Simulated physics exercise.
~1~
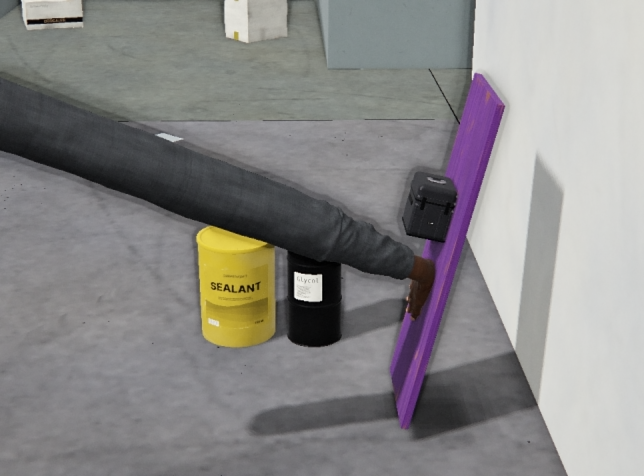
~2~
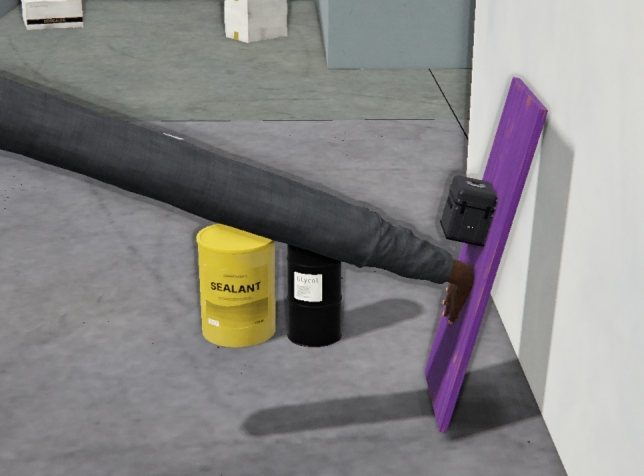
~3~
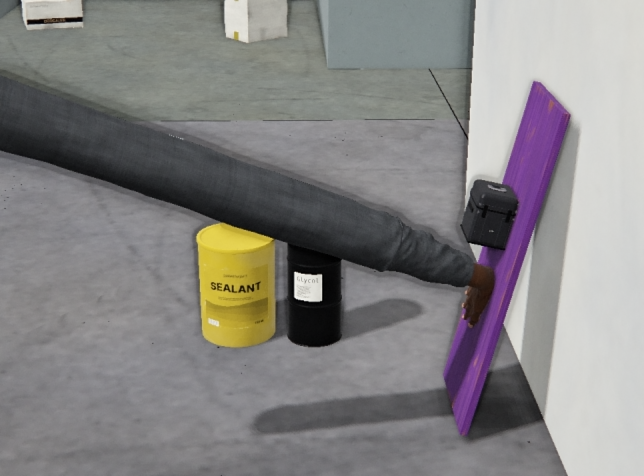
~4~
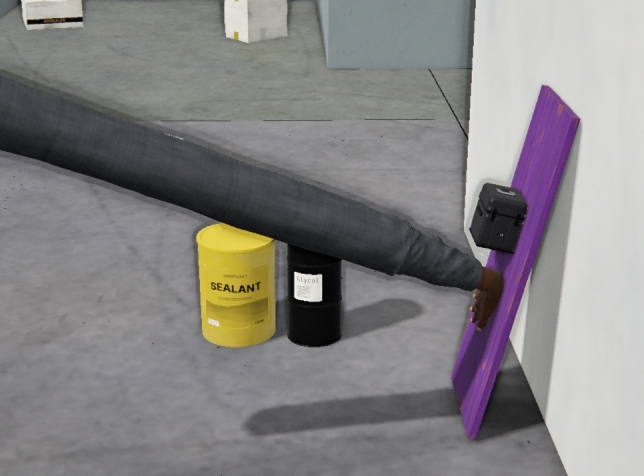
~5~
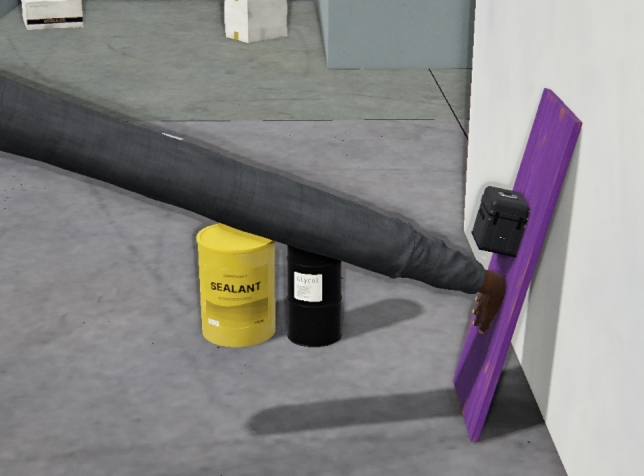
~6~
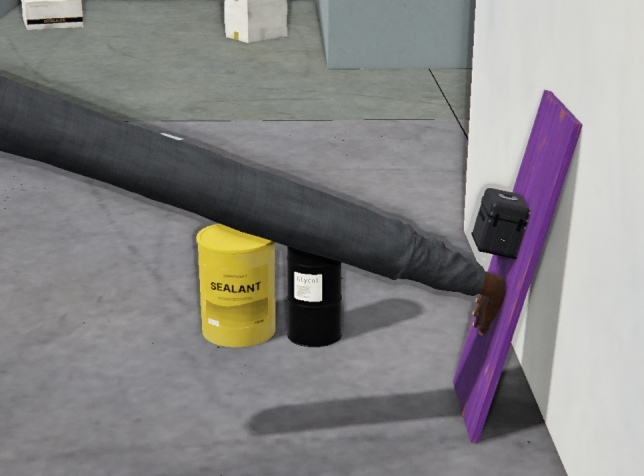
An arm in a dark gray sleeve moved a long purple board a short way to the right until it leaned on the white wall, then kept holding it there, almost still.
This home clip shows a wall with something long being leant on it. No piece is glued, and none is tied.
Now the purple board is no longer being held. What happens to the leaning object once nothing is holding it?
The leaning object stays where it is.
Then, 0.20 s on from there, no change.
Then, 0.60 s on from there, purple board resting near (511, 267).
In the end, all 3 unmoved. At the end, from the last picture's camera, purple board near (511, 267). The board holds.
